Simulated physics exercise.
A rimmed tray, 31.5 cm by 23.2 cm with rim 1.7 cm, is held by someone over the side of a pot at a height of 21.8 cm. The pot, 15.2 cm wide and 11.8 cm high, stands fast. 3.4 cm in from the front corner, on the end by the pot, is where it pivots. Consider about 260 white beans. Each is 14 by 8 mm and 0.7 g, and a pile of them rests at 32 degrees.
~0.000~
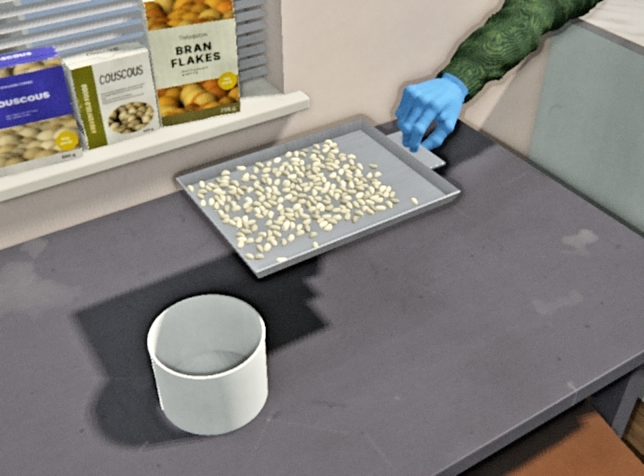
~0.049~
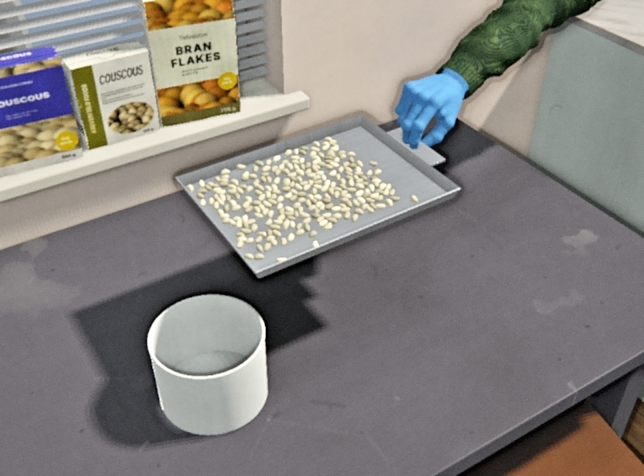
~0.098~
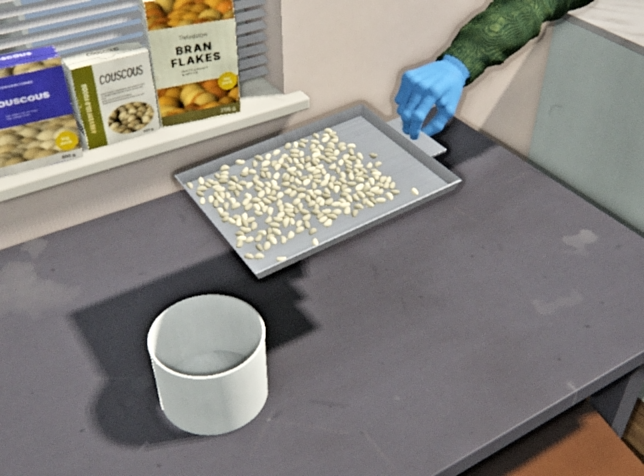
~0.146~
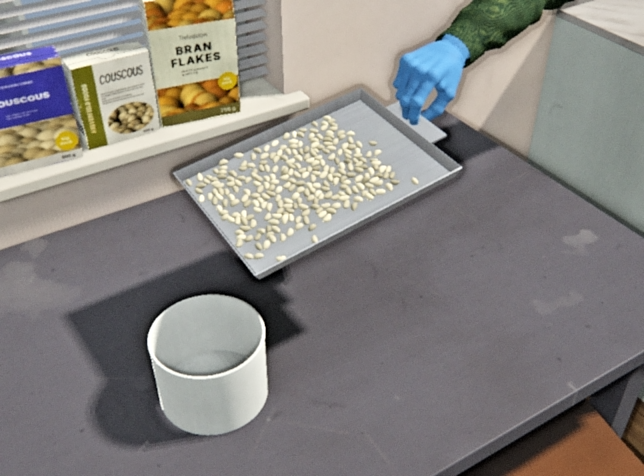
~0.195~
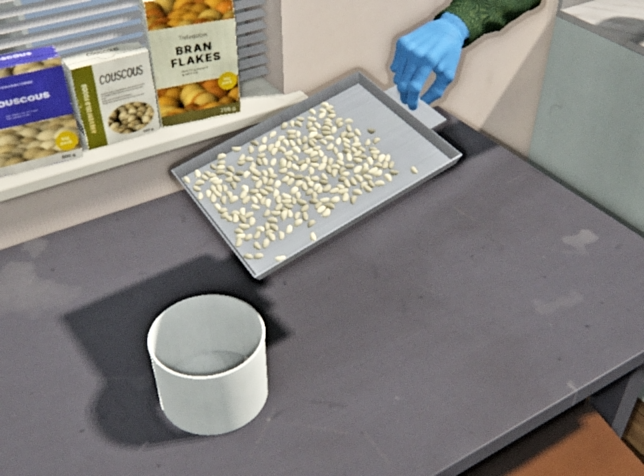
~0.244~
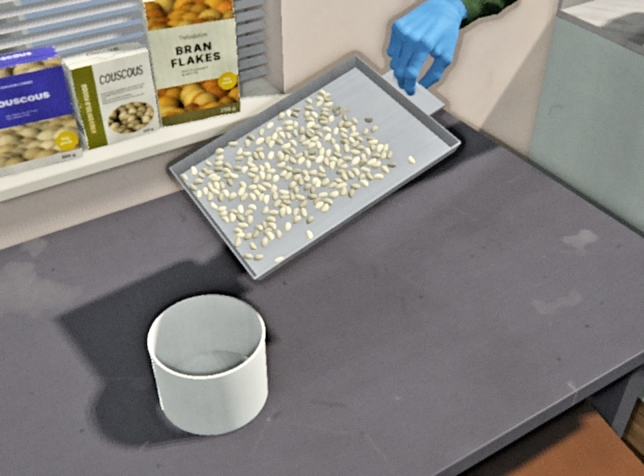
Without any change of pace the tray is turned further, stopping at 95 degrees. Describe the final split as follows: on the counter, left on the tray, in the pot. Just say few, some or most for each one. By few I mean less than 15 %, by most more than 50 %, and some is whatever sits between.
I would say counter some, tray few, pot most.
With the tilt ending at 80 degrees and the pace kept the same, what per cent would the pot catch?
I'd expect some 80 per cent in the pot.
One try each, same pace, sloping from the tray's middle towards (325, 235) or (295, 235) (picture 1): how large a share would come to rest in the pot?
Approximately 10 percent, then 45 percent.
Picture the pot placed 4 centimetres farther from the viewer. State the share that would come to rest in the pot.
Around 45 per cent.
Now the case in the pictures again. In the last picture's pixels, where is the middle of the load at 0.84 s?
Look about (218, 339) in the last view.
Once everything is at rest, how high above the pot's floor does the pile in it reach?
2.5 cm.
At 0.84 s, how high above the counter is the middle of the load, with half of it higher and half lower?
Around 14 cm up.
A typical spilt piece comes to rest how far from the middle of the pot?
26 cm.
After 0.60 s, tilt 56 degrees; the tray holds 100 %, the pot 0 %.
After 0.84 s, tilt 80 degrees; the tray holds 25 %, the pot 35 %.
Then, at 1.19 s, tilt 95 degrees; the tray holds 0 %, the pot 75 %.
By 2.2 s all is still; counter 25 %, tray 0 %, pot 75 %.
